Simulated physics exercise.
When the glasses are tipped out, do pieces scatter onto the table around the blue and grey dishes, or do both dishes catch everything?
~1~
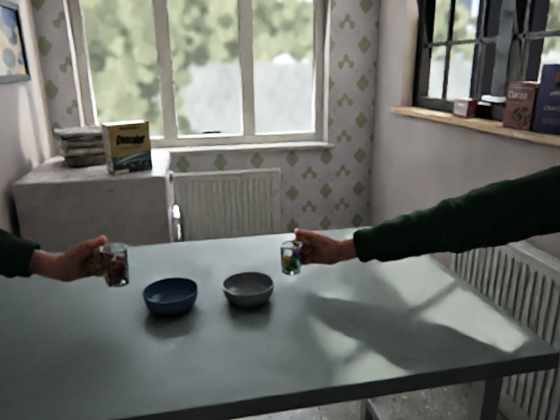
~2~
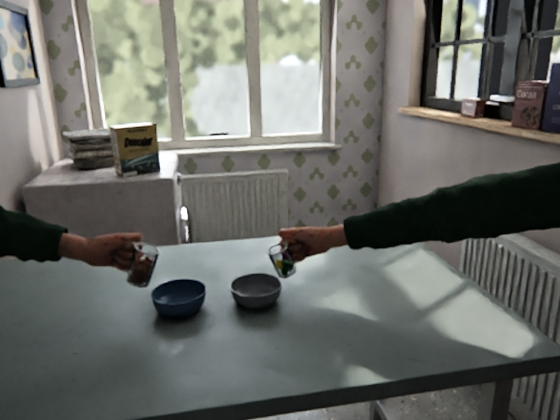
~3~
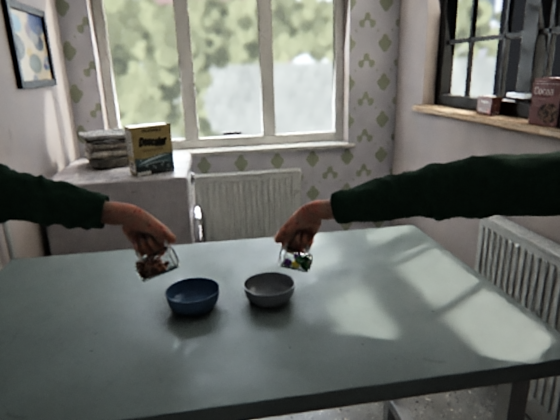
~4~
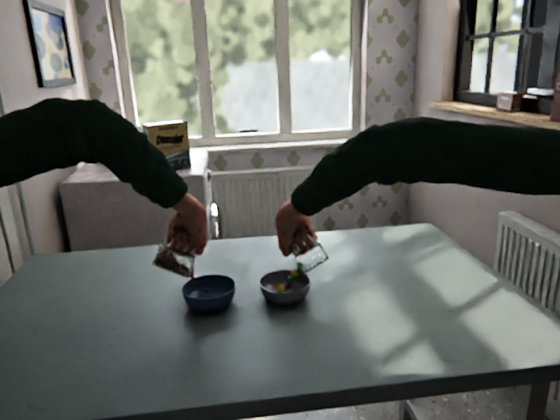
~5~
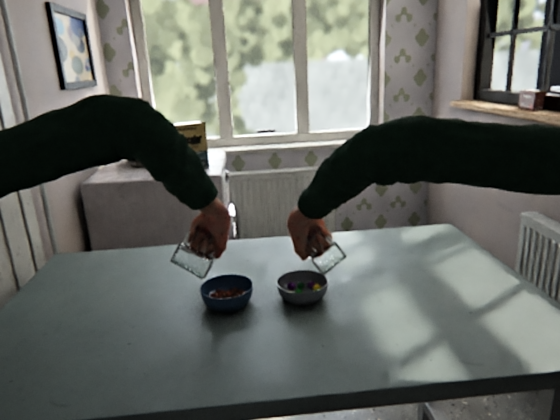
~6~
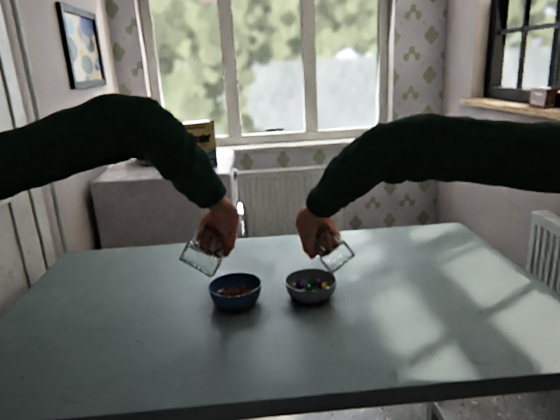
Both dishes catch everything. The pieces settle inside the blue dish on the left and the grey dish on the right, and none end up on the table.
